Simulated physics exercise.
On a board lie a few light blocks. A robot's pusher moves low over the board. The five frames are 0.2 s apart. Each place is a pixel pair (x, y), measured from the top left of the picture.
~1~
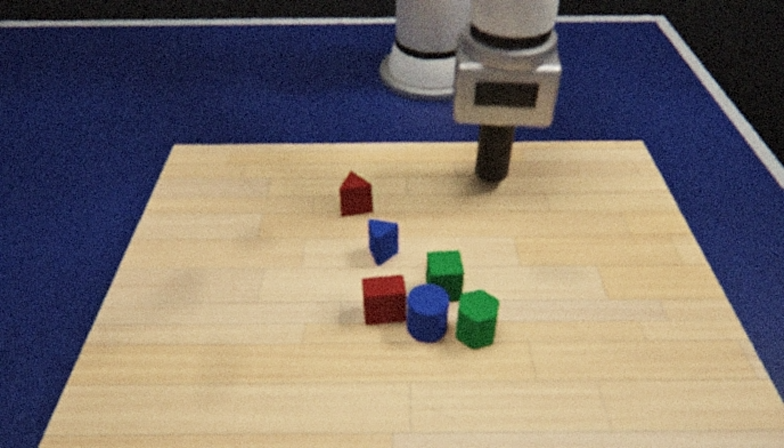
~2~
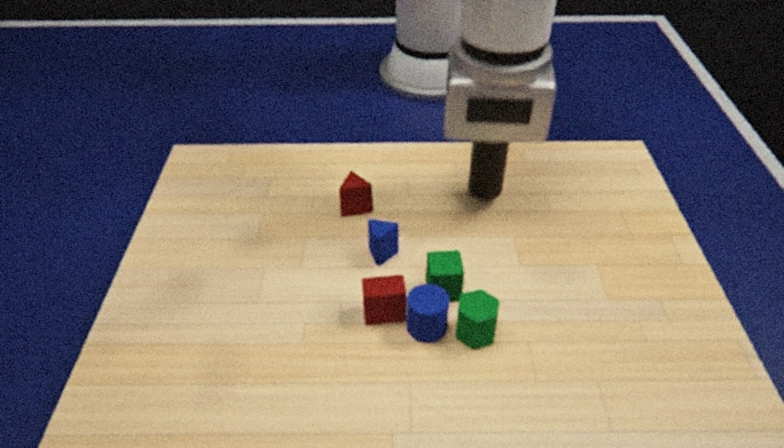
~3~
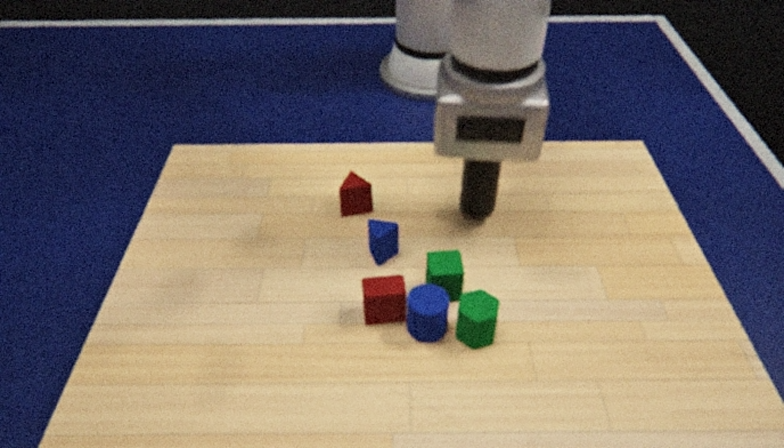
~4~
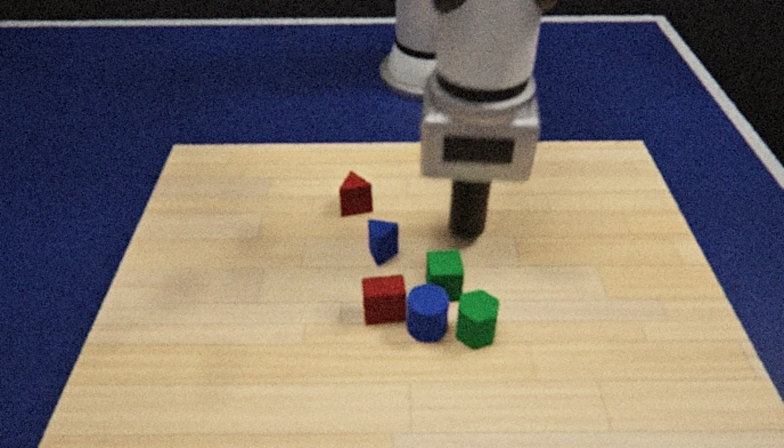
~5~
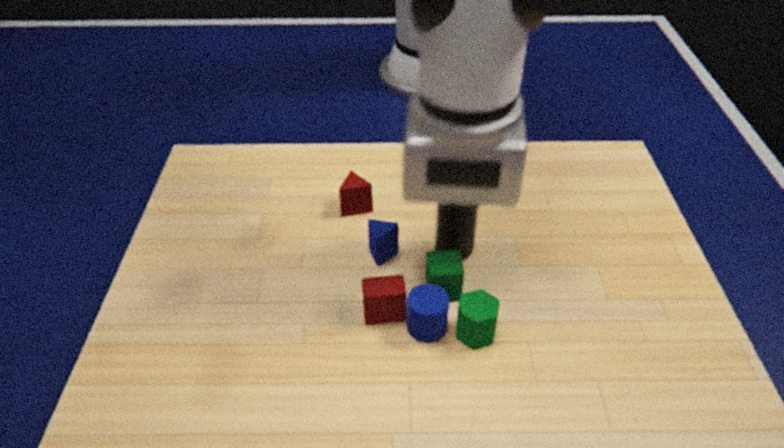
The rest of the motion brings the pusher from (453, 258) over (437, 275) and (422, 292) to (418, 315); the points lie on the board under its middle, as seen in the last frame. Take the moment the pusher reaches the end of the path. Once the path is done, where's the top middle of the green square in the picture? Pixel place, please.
So, by the moment the path ends, you'll find the top centre of the green square at (420, 318).
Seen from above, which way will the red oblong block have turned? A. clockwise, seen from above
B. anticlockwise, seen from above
That would be A.
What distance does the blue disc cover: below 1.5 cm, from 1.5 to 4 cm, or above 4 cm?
Its final spot will lie more than 4 cm from the current one.
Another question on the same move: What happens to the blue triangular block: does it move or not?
By the last moment of the path, the blue triangular block has stayed put.
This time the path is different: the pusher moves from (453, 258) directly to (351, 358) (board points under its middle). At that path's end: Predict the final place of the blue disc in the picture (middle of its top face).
My best guess is (432, 357).
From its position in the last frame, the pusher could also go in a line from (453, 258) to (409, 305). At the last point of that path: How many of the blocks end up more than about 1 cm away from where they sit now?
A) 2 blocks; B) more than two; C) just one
B.
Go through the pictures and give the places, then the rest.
The first frame shows pusher tip (491, 173); block tops, blue triangular block (381, 226); red oblong block (384, 285); blue disc (428, 298); green square (446, 262); green six-sided block (479, 304).
The second frame shows pusher (485, 189); blocks unchanged.
The third frame shows pusher (477, 207); blocks unchanged.
The fourth frame shows pusher (467, 227); blocks unchanged.
The fifth frame shows pusher (454, 249); blue triangular block (381, 226); red oblong block (384, 285); blue disc (428, 298); green square (446, 262); green six-sided block (479, 304).
What follows on the original path. Halfway along, pusher (430, 273); blue disc (424, 313); green square (431, 283).
At the end, pusher (419, 305); blue triangular block in place; red oblong block (376, 294), turned 45° clockwise; blue disc (421, 352); green square (420, 318); green six-sided block in place.
